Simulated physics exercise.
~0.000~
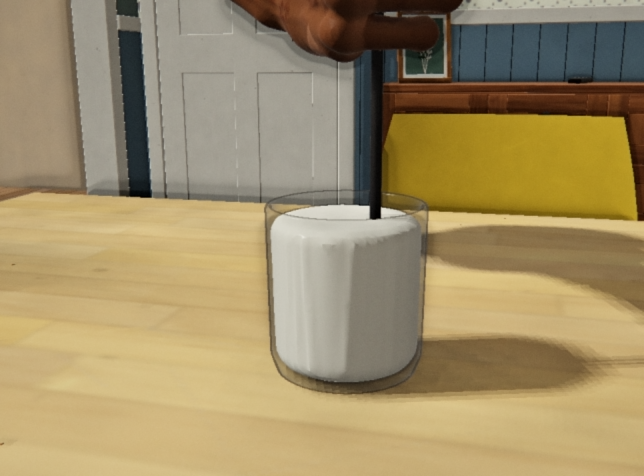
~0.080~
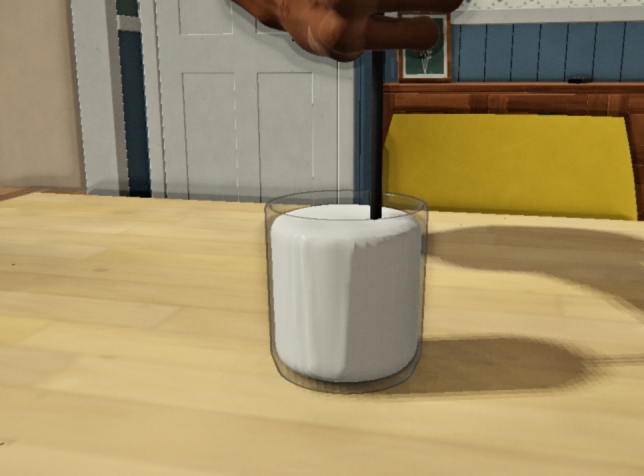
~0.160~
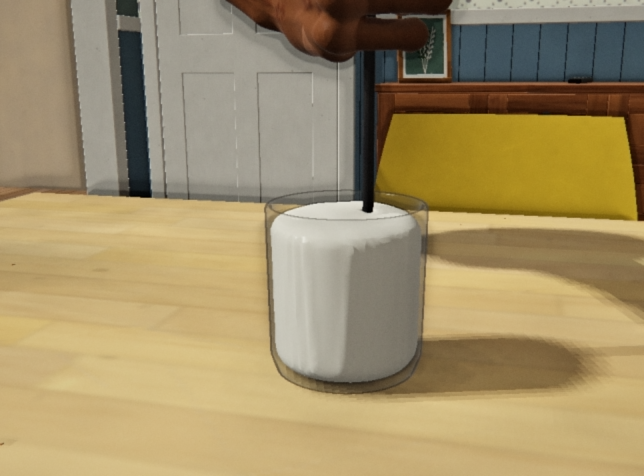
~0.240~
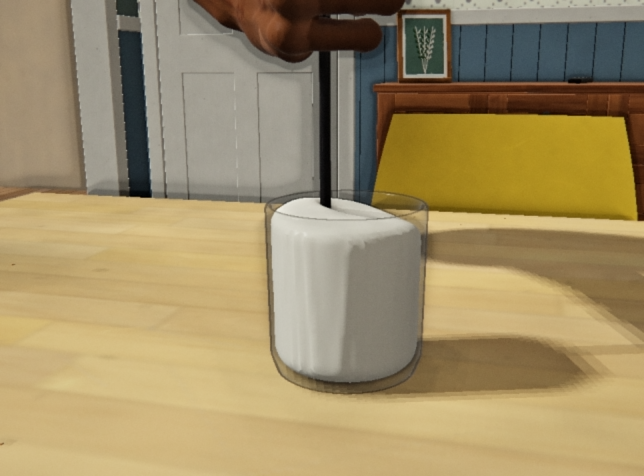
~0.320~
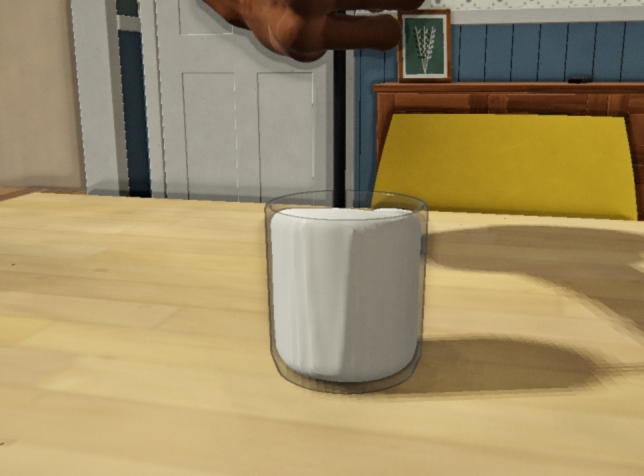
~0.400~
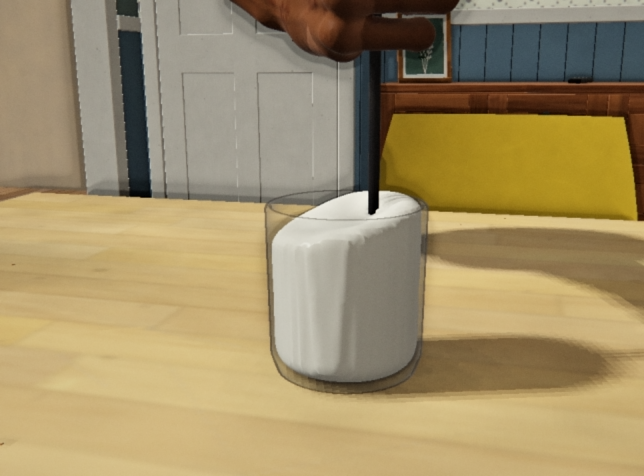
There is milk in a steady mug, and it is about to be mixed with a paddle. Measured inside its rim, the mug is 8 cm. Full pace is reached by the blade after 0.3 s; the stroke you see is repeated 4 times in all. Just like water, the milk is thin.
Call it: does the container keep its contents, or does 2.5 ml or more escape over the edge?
It lets 2.5 ml or more escape.
After 0.61 s 2 ml is over the rim.
After 0.82 s 6 ml is over the rim.
After 1.03 s 17 ml is over the rim.
After 1.24 s 18 ml is over the rim.
In the end 18 ml is over the rim.
